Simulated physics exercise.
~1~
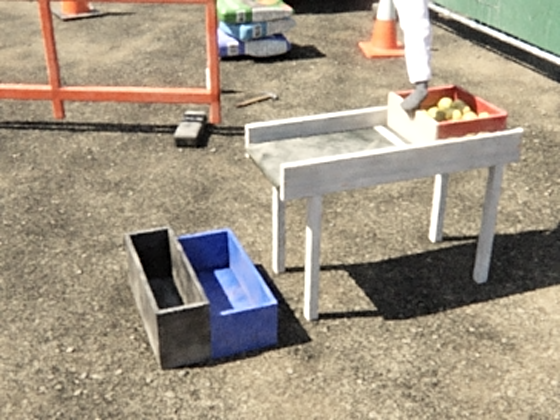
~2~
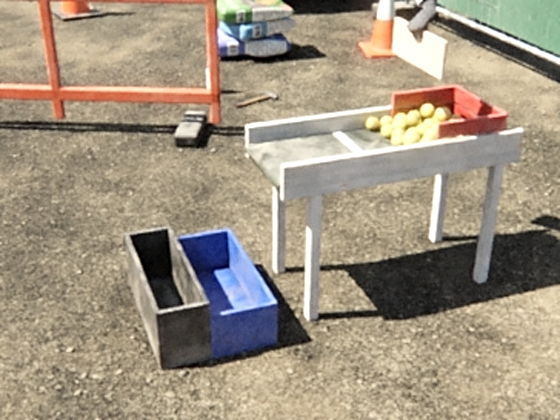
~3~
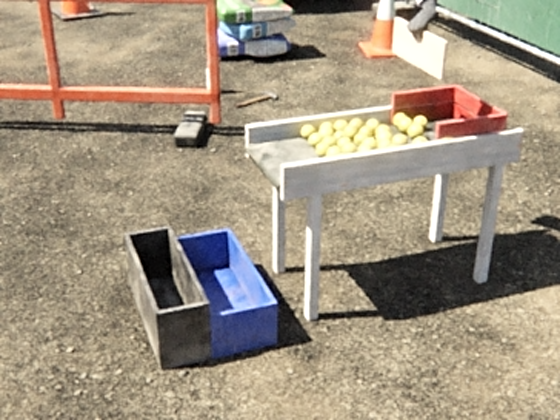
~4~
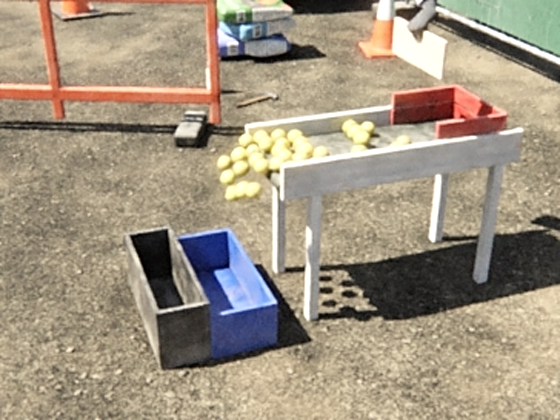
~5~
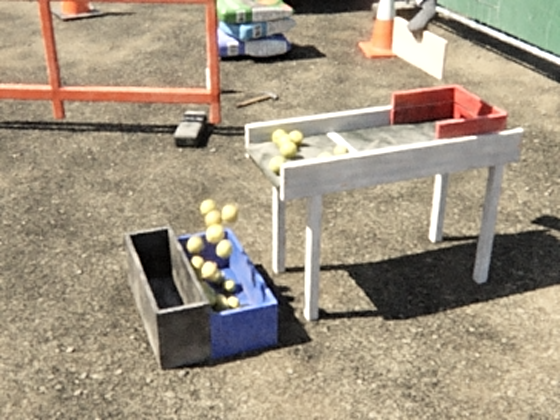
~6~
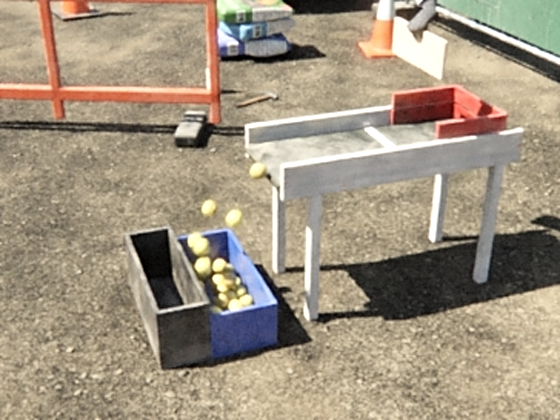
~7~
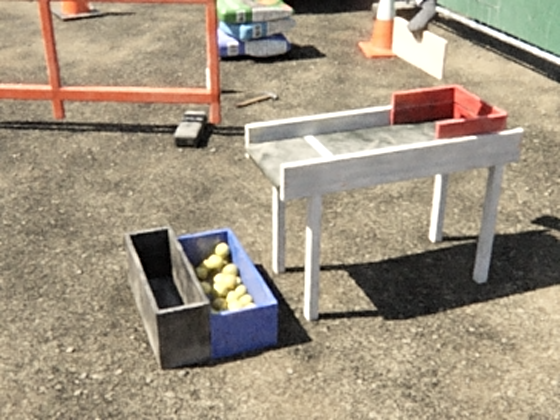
On a sunlit patch of rough ground, a gloved hand lifted the front panel of a red pen on a raised belt, and yellow apples rolled out leftward, spilled off the end and landed in the blue tote, leaving the black tub empty.
